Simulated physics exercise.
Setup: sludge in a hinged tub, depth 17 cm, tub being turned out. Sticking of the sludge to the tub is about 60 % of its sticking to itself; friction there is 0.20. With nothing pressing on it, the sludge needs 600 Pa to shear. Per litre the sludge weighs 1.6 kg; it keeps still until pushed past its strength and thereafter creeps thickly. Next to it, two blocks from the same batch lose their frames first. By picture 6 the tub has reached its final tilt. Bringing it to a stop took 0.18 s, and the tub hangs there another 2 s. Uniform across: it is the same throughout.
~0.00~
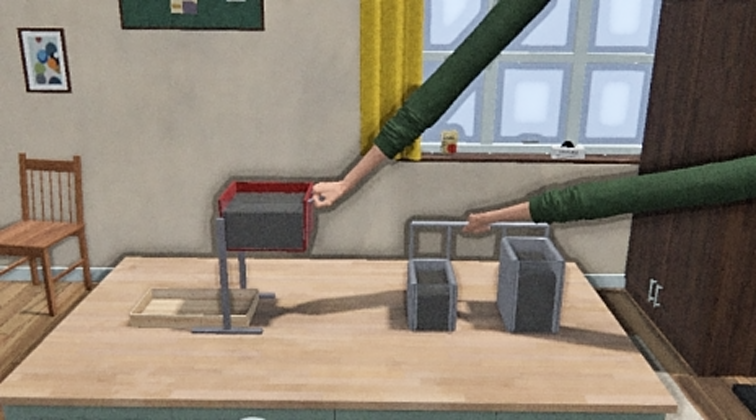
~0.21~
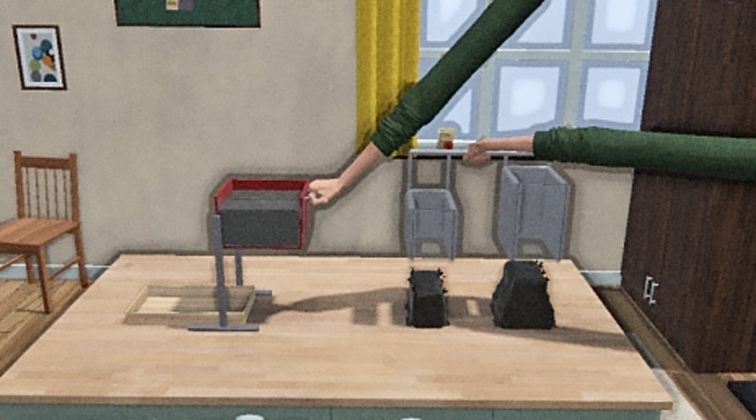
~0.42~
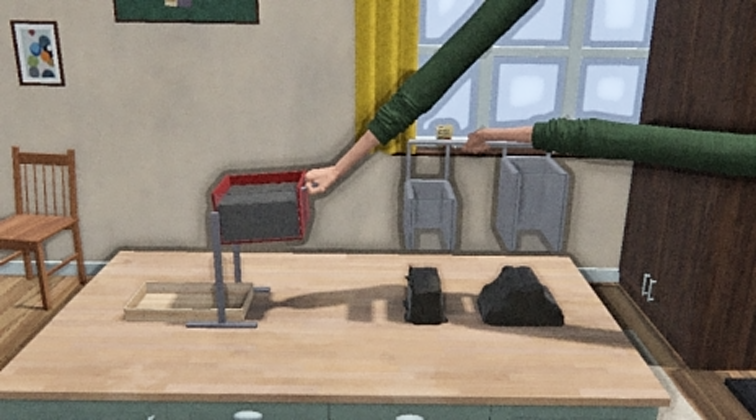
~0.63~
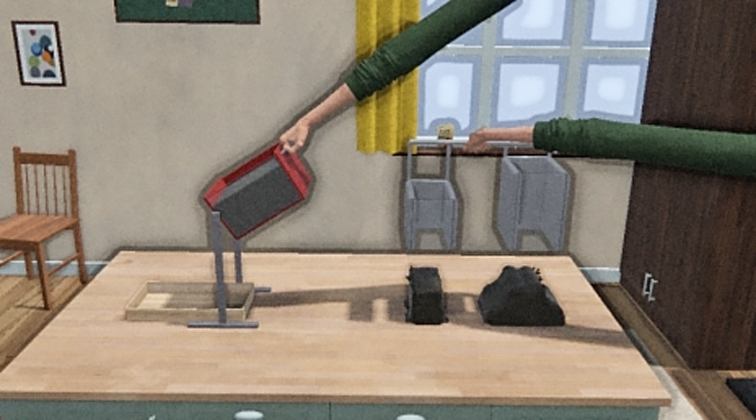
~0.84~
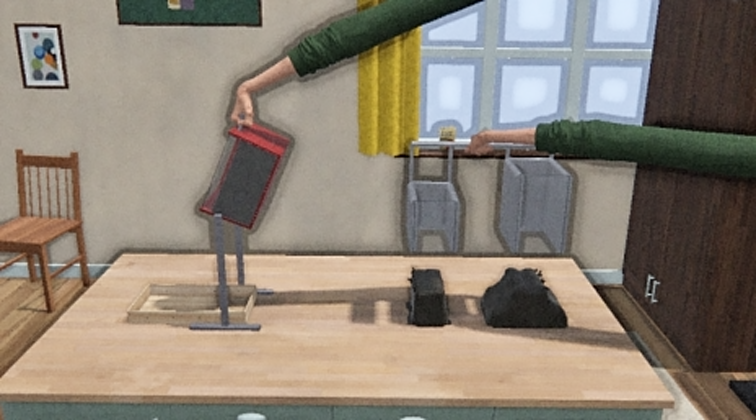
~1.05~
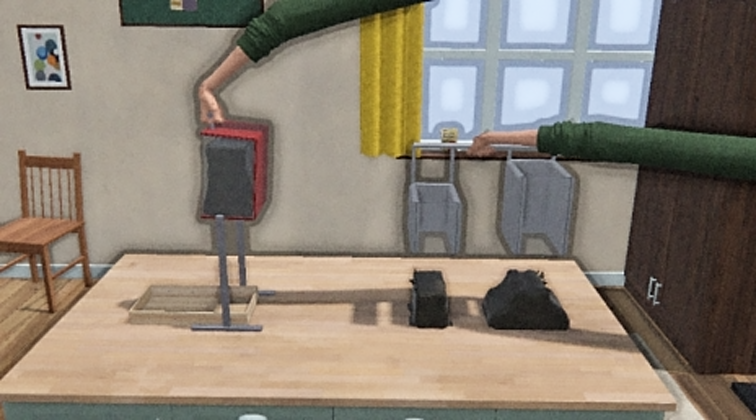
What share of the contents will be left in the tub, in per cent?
Roughly 40 per cent will be left in the tub.
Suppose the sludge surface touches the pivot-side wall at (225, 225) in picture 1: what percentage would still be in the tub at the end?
I'd guess around 70 in a hundred.
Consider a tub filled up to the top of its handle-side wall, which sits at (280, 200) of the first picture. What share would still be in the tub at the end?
65 %.
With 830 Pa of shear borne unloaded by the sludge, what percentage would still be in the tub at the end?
I'd say around 45 percent.
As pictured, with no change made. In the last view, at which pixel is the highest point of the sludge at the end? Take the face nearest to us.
The highest point is near (233, 190) in the last picture.
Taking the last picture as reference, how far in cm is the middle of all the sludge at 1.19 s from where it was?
Shift: Some 6 cm.
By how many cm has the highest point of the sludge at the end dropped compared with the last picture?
About 14 cm.
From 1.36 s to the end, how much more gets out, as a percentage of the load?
It works out to some 5 per cent of the load.
After 1.19 s, the tub is at 86 degrees and holds 78 %.
After 1.36 s, the tub is at 86 degrees and holds 45 %.
After 1.53 s, the tub is at 86 degrees and holds 40 %.
After 1.70 s, the tub is at 86 degrees and holds 40 %.
After 3.05 s, the tub is at 86 degrees and holds 40 %.
